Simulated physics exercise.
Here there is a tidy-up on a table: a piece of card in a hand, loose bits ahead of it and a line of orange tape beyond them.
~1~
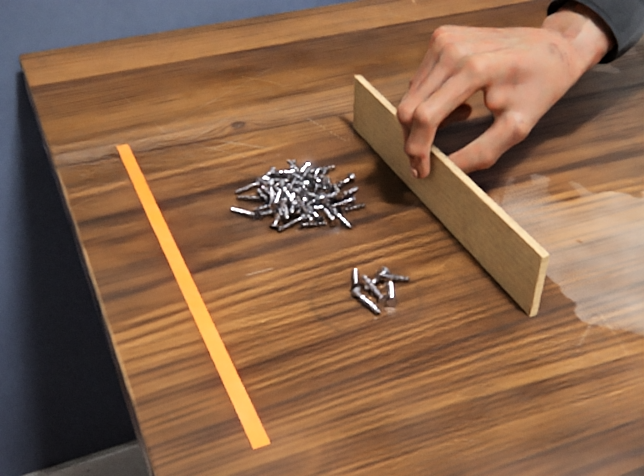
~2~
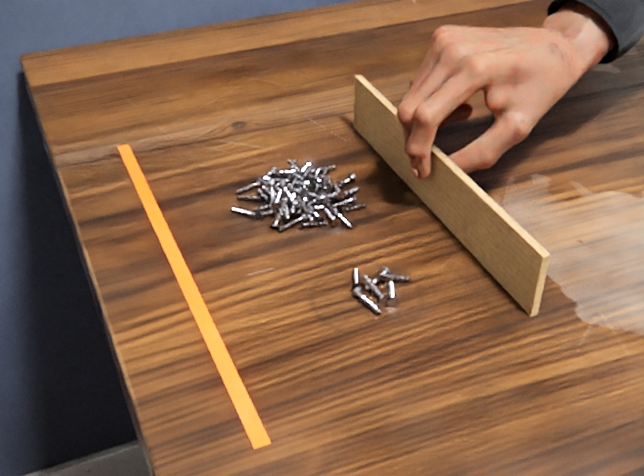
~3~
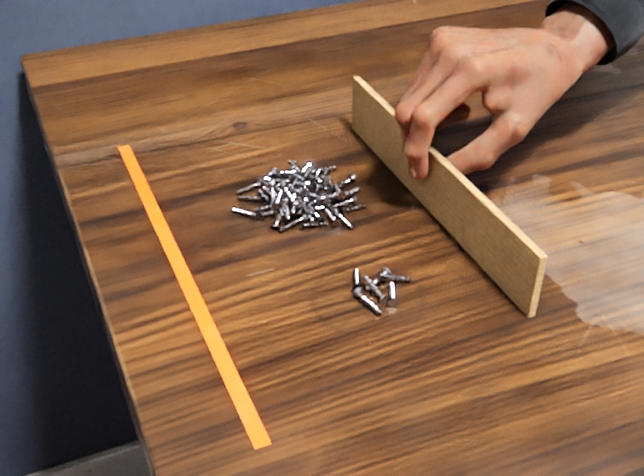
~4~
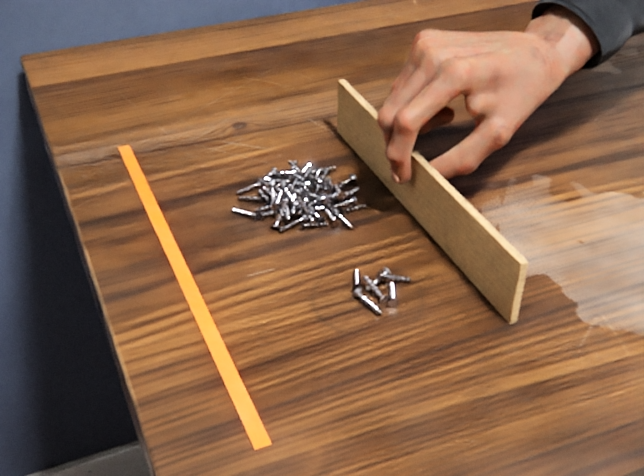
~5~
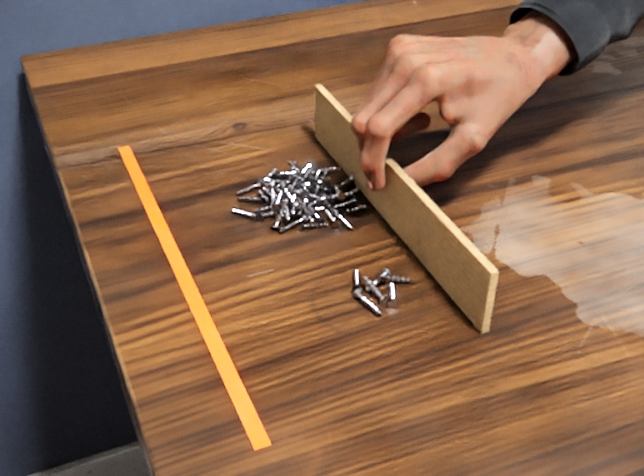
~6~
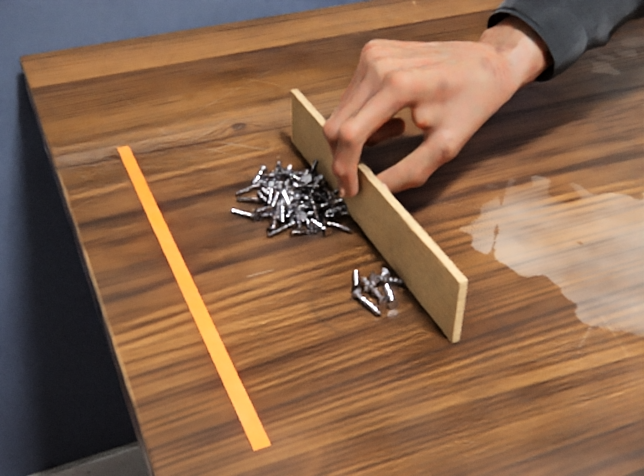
The video shows a hand holding a piece of card upright on a wooden table, still at first, then sliding it left toward an orange tape line, pressing into the larger of two piles of small metal screws.
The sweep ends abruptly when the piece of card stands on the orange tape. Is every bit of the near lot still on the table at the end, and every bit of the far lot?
In order: The near lot loses nothing, the far lot loses some bits.
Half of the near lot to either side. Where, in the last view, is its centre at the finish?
Resting middle: Approx. (177, 341).
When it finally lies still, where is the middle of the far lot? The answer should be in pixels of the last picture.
Probably somewhere close to (129, 239).
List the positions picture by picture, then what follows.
The first frame shows piece of card (522, 267), at rest; orange tape (127, 156), about a palm's width from the edge; edge at (95, 293); near lot (372, 287), a few steel screws; far lot (311, 195), some steel screws.
The second frame shows piece of card (523, 267), at rest; far lot (312, 195).
The third frame shows piece of card (521, 268); near lot (373, 287).
The fourth frame shows piece of card (502, 274); far lot (312, 196).
The fifth frame shows piece of card (474, 283); near lot (373, 288).
The sixth frame shows piece of card (444, 292); orange tape (128, 158); edge at (96, 294); near lot (372, 288); far lot (290, 202), roughly a third pushed along.
Then, 0.42 s later than the last frame, piece of card still moving, near (265, 192); near lot all on the table, its front near (284, 298); far lot all on the table, its front near (164, 221).
Then, 0.87 s later than the last frame, piece of card stopped at the orange tape; near lot all on the table, its front near (183, 345); far lot all on the table, its front near (89, 263).
Then, 1.15 s later than the last frame, piece of card stopped at the orange tape; near lot all on the table, its front near (185, 403); far lot about a tenth over the edge.
When it is over, piece of card stopped at the orange tape; near lot all on the table, its front near (185, 403); far lot about a tenth over the edge.
